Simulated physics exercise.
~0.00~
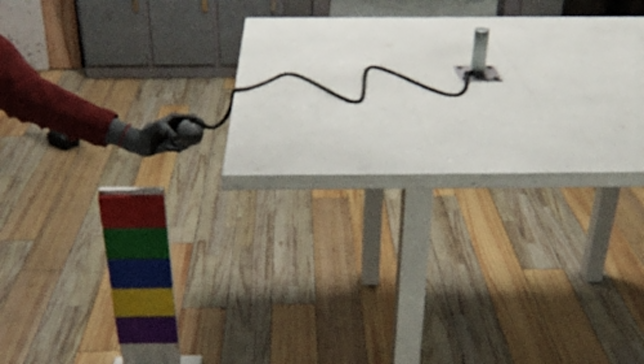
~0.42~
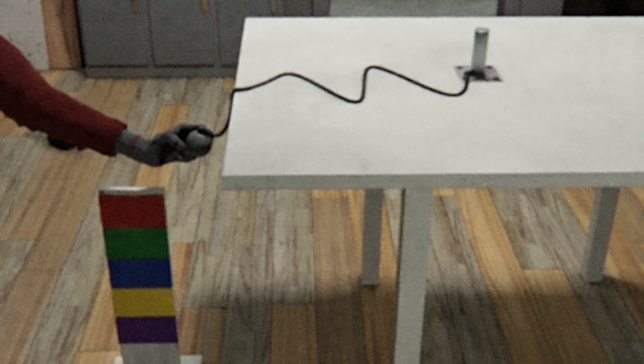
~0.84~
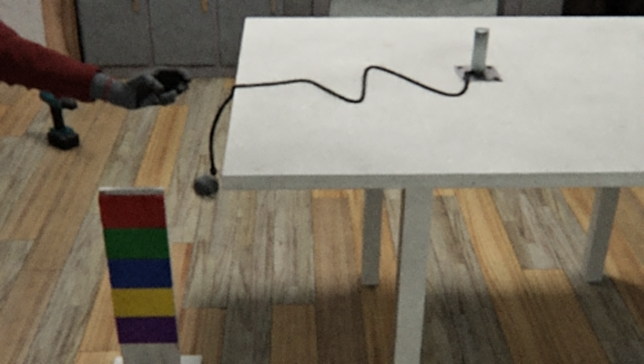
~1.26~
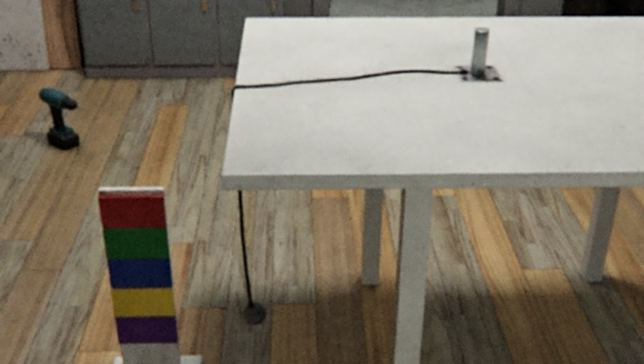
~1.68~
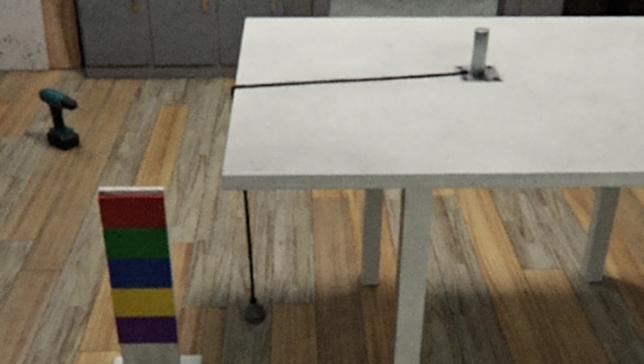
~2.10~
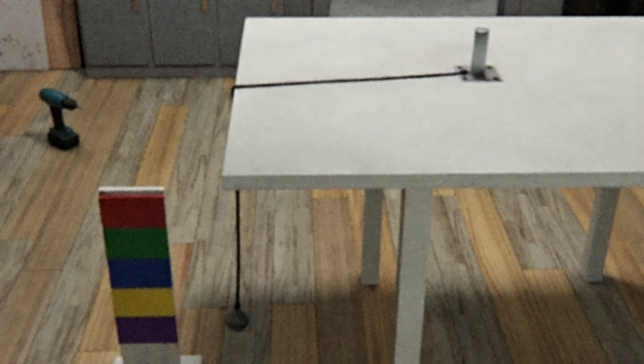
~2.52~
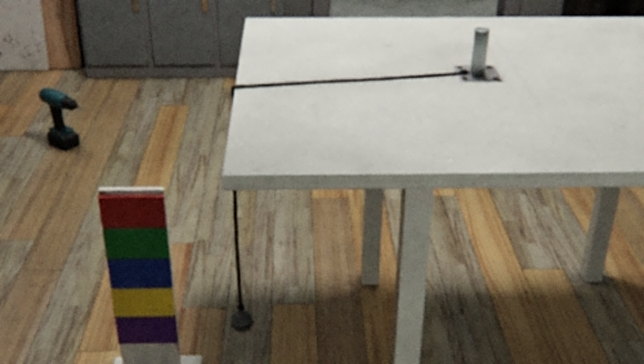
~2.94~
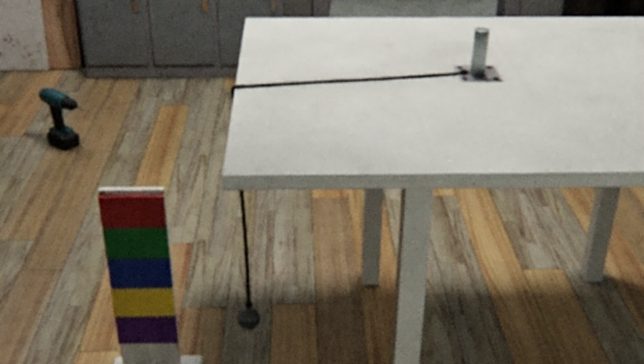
A grey ball drops from a hand and swings gently on its cord beside purple.
